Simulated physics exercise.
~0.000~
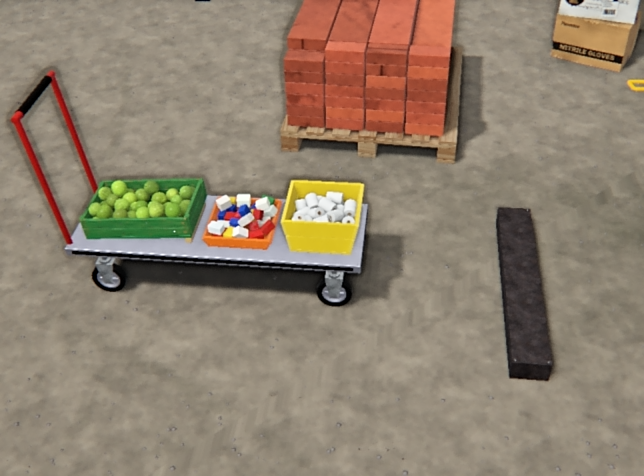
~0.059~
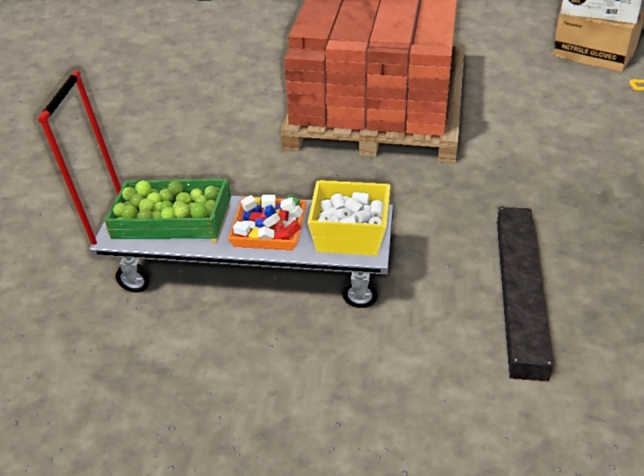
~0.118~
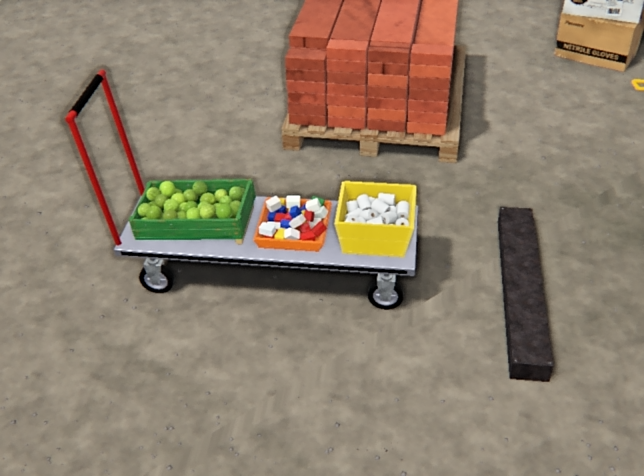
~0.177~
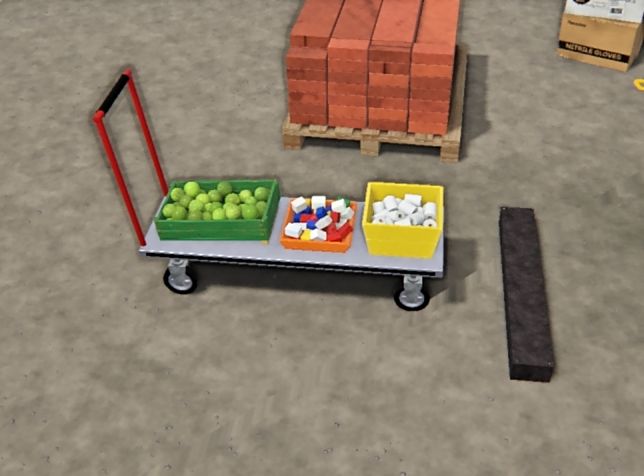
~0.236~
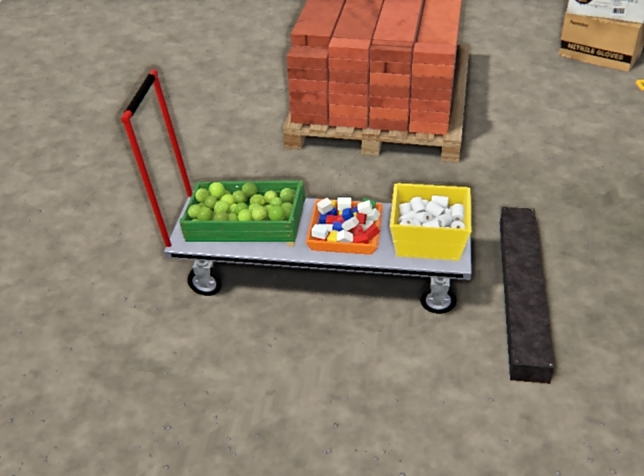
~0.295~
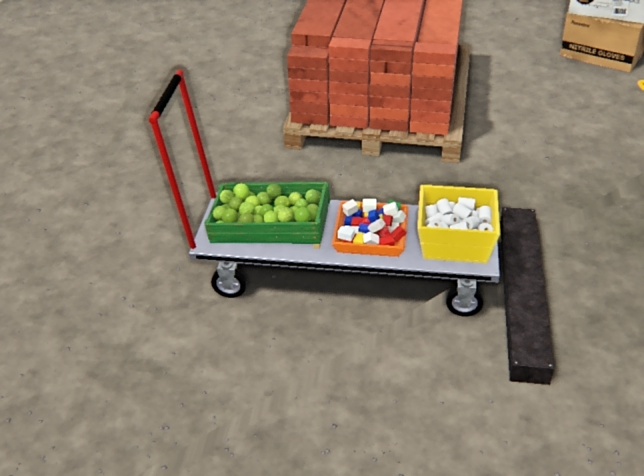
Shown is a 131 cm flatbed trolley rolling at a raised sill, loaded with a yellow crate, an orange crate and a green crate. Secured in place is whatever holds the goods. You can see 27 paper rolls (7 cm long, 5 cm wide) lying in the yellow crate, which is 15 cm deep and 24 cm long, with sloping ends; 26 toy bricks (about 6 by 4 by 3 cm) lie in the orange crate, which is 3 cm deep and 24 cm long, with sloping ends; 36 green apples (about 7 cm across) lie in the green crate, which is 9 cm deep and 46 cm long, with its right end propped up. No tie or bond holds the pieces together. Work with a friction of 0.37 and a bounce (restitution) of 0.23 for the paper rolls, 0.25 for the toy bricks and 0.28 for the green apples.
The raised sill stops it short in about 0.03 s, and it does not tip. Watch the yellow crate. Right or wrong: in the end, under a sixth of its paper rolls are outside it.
Right.
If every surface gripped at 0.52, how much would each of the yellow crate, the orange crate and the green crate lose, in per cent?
You'd see yellow crate shed 0 percent, orange crate shed 30 percent, and green crate shed 10 percent.
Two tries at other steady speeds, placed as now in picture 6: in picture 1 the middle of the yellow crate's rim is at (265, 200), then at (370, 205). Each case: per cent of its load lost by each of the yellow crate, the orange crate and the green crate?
Try by try, the yellow crate would lose 10 then 0 per cent, the orange crate 40 then 20 per cent, and the green crate 20 then 0 per cent.
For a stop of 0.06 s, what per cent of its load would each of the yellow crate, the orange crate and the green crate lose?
Yellow crate 0 %, orange crate 40 %, green crate 0 %.
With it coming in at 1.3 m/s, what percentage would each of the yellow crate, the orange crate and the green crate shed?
Then yellow crate 0, orange crate 20, green crate 0 per cent.
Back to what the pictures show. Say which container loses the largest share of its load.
It's the orange crate.
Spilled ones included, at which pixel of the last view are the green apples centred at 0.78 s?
At about (302, 217).
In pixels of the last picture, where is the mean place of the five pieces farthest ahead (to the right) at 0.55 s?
Around pixel (511, 213).
After 0.33 s, contact.
After 0.43 s, the yellow crate has all 27, the orange crate is down by 2 of 26 and the green crate has all 36.
After 0.55 s, the yellow crate has all 27, the orange crate is down by 8 of 26 and the green crate is down by 1 of 36.
After 0.78 s, the yellow crate has all 27, the orange crate is down by 10 of 26 and the green crate is down by 1 of 36.
Outcome (at 1.29 s), the yellow crate has all 27, the orange crate is down by 10 of 26 and the green crate is down by 1 of 36. Asked share, 0 of 27, 0 per cent.
